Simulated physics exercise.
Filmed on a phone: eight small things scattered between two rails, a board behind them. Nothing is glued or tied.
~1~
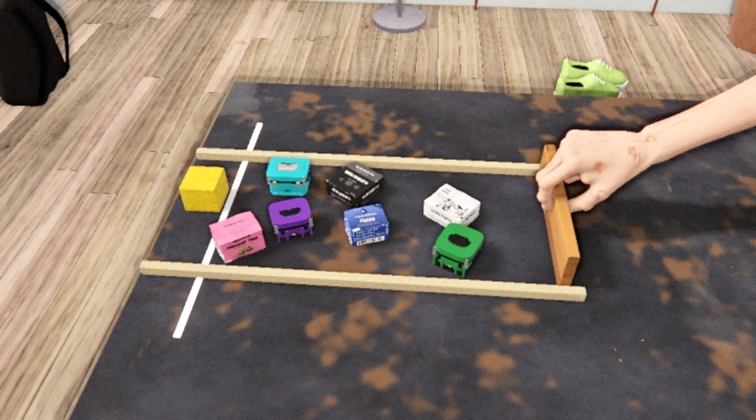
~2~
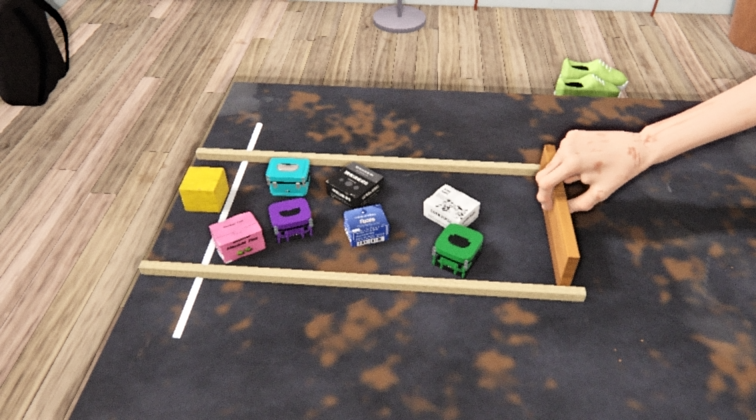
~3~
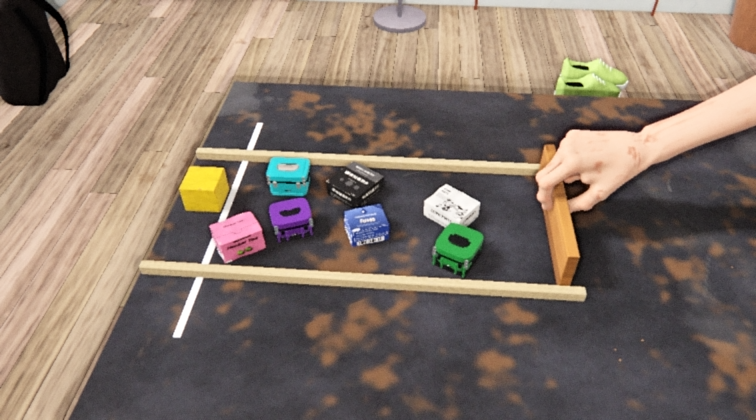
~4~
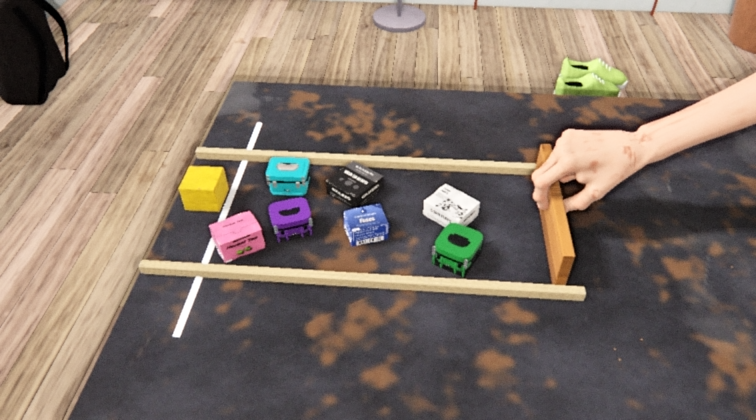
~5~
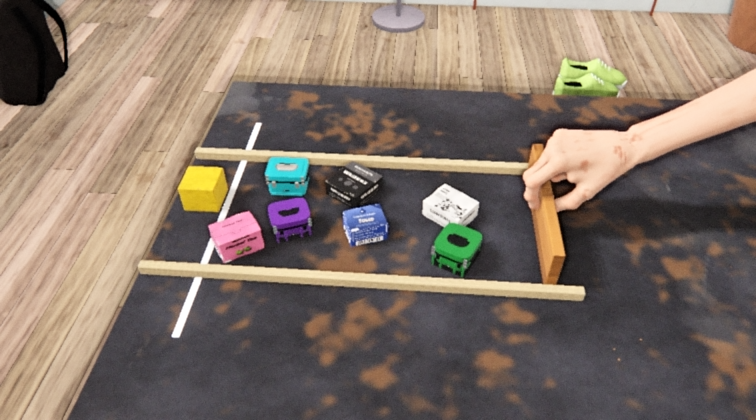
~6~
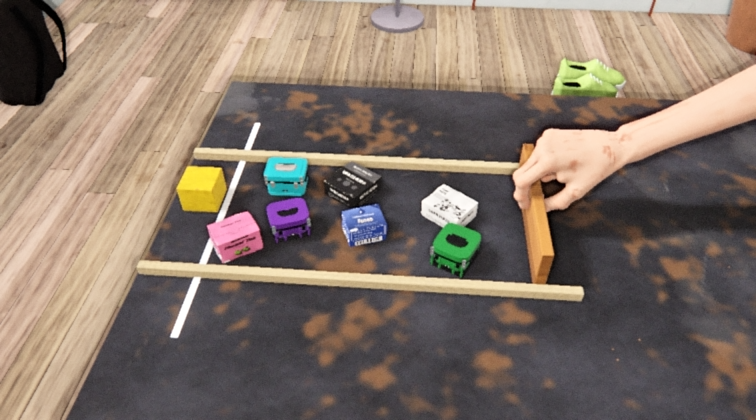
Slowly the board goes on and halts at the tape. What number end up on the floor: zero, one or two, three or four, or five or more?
Here the number that fall off is three or four.
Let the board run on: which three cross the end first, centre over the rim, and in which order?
In order: The yellow block, the pink box, the turquoise case.
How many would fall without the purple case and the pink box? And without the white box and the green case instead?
The counts: 2 and 2.
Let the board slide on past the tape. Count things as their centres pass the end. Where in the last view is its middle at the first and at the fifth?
Its middle is around (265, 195) and later (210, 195).
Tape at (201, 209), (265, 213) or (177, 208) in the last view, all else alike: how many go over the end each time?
Try by try, 5, 0 and 8.
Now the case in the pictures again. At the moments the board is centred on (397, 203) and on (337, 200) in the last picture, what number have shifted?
By then 4, and 6.
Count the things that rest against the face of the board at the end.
3 of them.
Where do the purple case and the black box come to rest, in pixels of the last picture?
The purple case at (173, 192), the black box at (217, 166).
Early on, none off yet; yellow block at rest near (202, 189); pink box at rest near (235, 237); turquoise case at rest near (287, 177).
A while later, none off yet; yellow block at rest near (202, 189); pink box at rest near (235, 237); turquoise case moving near (283, 176).
Further along, none off yet; yellow block travelled about its own width near (173, 188); pink box travelled about its own width near (178, 240); turquoise case travelled well along near (214, 171).
Finally, the number that fall off is three or four; lost, turquoise case, pink box and yellow block.
